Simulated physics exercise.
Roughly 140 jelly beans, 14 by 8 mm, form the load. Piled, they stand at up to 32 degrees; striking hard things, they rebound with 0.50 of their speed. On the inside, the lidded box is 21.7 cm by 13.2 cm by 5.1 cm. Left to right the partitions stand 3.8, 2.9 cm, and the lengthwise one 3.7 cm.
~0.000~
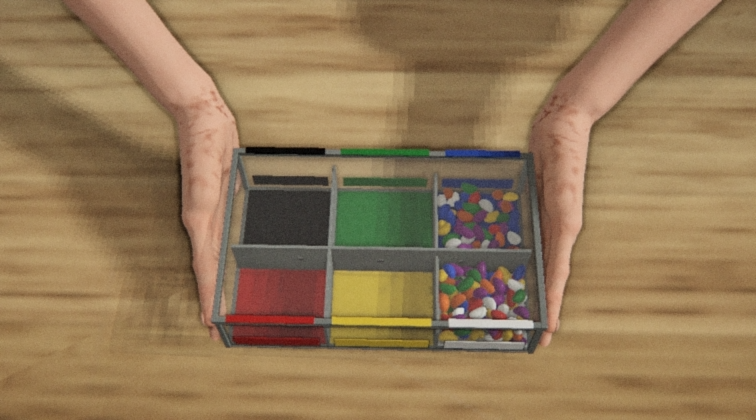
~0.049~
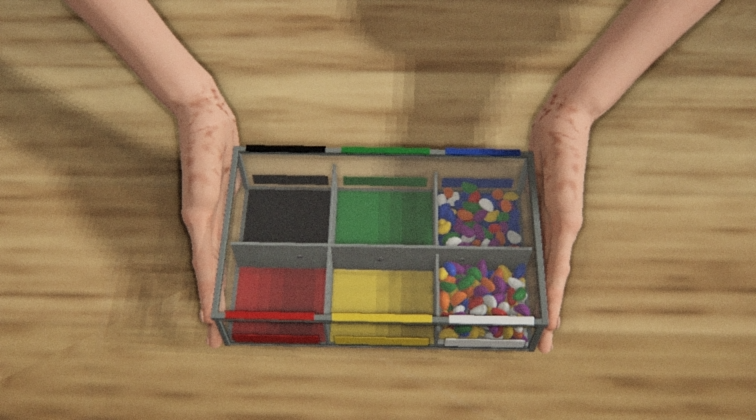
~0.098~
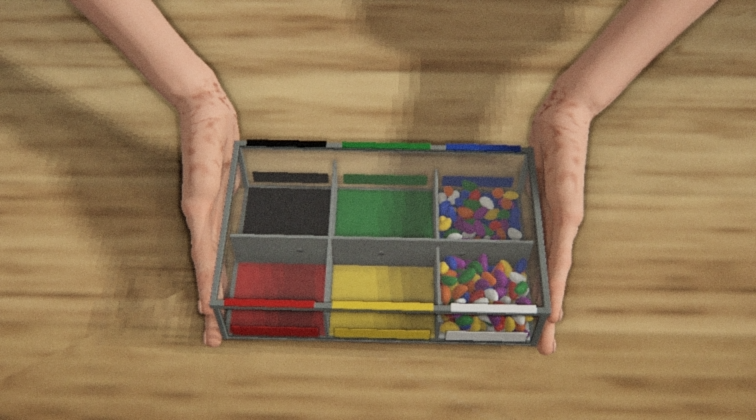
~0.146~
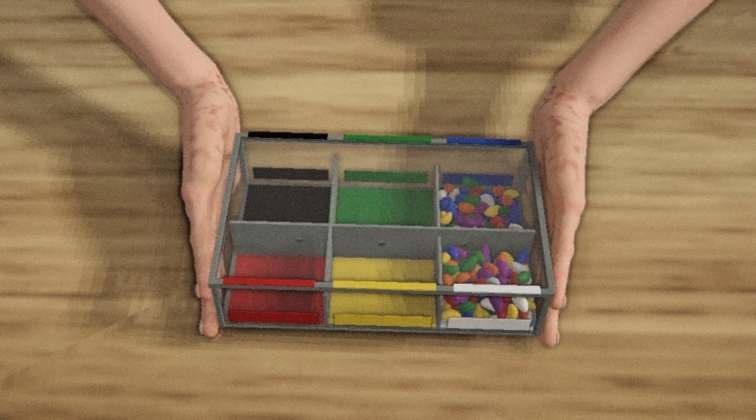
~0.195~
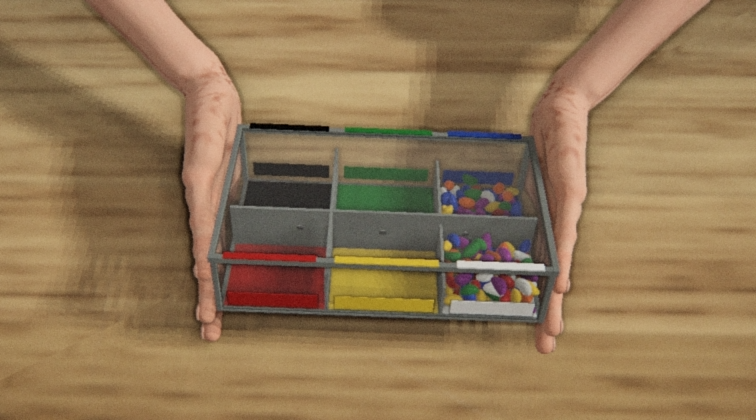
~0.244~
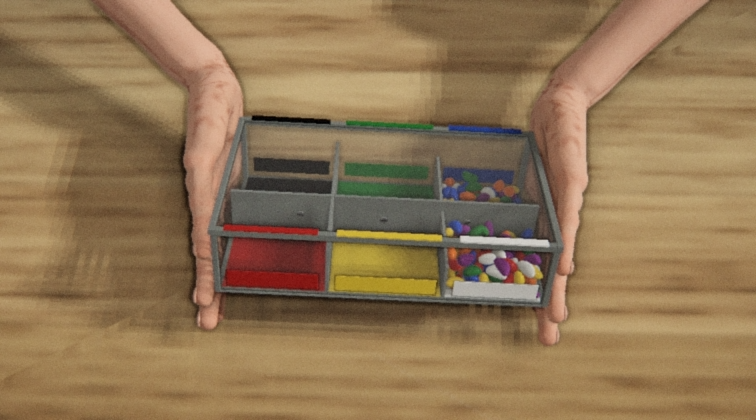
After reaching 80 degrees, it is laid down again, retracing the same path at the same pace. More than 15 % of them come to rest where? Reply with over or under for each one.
Red: Under, blue: Over, green: Under, yellow: Under, white: Over, black: Under.
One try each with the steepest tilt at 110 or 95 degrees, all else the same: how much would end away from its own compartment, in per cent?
Some 10 and 10 per cent.
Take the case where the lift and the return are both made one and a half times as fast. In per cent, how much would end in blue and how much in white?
In that case blue would keep 50 % and white would keep 50 %.
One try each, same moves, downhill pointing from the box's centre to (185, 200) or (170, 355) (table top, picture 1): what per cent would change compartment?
About 55 per cent on the first try and 50 per cent on the second.
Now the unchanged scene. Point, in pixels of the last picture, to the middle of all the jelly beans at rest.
Roughly pixel (484, 273).
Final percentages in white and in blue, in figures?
White: 50; blue: 50.
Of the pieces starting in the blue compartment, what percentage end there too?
Around 100 per cent of it.
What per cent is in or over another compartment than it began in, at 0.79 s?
About 5 %.
Then, at 0.79 s, tilt 78 degrees; blue 45 %, white 55 %.
After 1.16 s, tilt 32 degrees; blue 50 %, white 50 %.
After 1.62 s, tilt 0 degrees; blue 50 %, white 50 %.
In the end, at 2.2 s, red 0 %, blue 50 %, green 0 %, yellow 0 %, white 50 %, black 0 %.
